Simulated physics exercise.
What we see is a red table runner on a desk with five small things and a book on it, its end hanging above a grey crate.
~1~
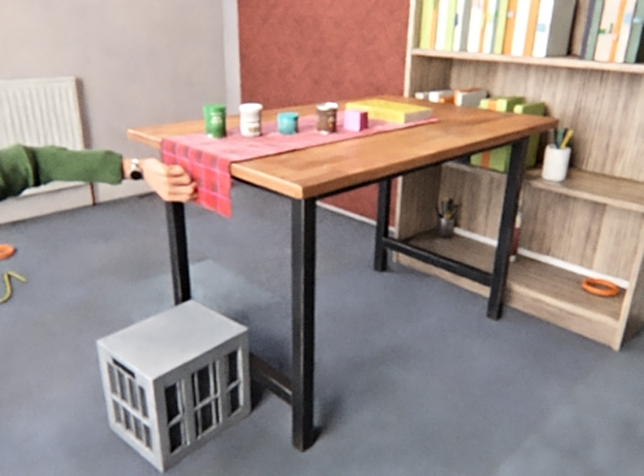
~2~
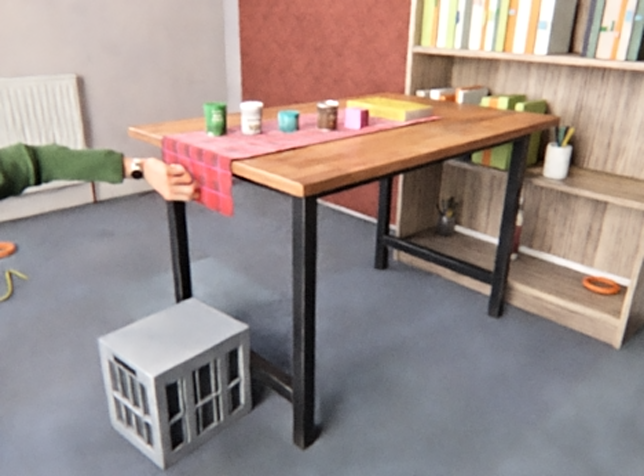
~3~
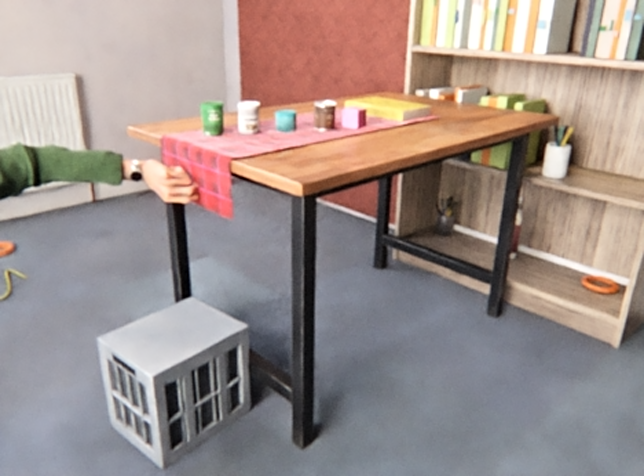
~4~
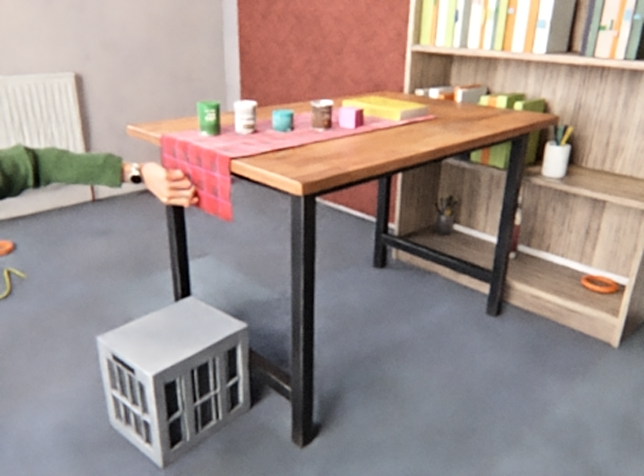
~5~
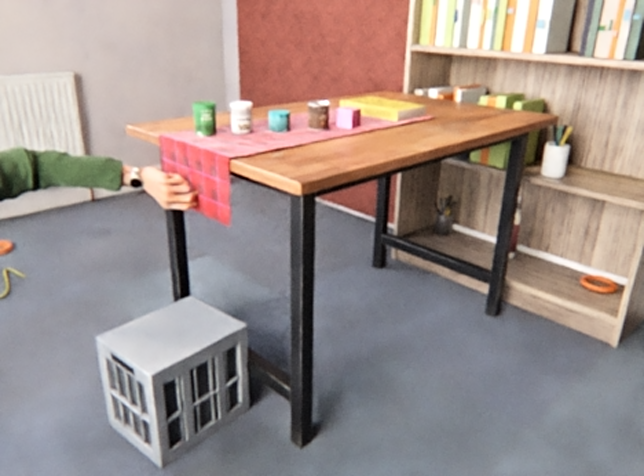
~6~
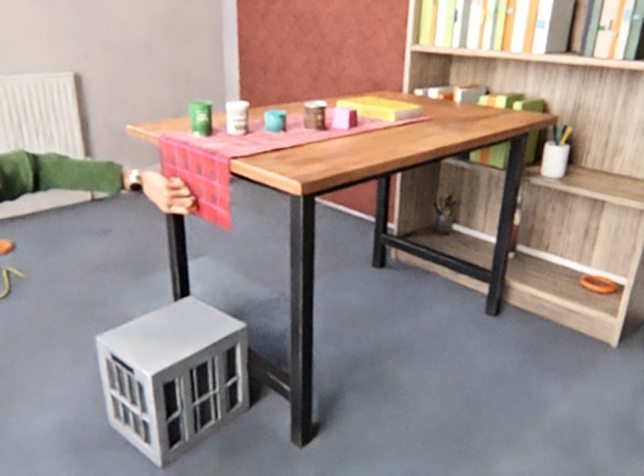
A hand at the end of a green sleeve grips the hanging end of a red runner at the left of a wooden desk, slowly drawing it down and slightly left. Seen from slightly above in a grey-floored room, green, white, turquoise, brown and pink items and a yellow book sit on top, a grey crate below, shelves at right. The small items creep left with the cloth while the camera stays nearly still.
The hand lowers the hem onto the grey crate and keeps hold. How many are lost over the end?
It carries off three.
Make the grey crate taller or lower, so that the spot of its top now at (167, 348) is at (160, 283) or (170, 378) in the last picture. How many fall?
It would be 1 and 4.
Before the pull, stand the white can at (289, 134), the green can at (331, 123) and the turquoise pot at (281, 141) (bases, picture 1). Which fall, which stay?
The white can falls, the green can survives, the turquoise pot is carried off.
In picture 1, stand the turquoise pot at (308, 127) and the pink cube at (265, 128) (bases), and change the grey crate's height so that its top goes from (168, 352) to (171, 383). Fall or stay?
The turquoise pot comes down; the pink cube tumbles off.
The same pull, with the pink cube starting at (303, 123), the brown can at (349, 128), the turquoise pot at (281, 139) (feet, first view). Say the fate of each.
The pink cube does not fall; the brown can stays on; the turquoise pot tumbles off.
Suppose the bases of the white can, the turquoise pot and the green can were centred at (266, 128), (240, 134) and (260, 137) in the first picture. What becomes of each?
The white can comes down; the turquoise pot comes down; the green can comes down.
Soon after, hem near (199, 288); green can and white can gone.
Then, hem on the crate; green can, white can and turquoise pot gone.
At rest, hem on the crate; green can, white can and turquoise pot gone. The answer is three.
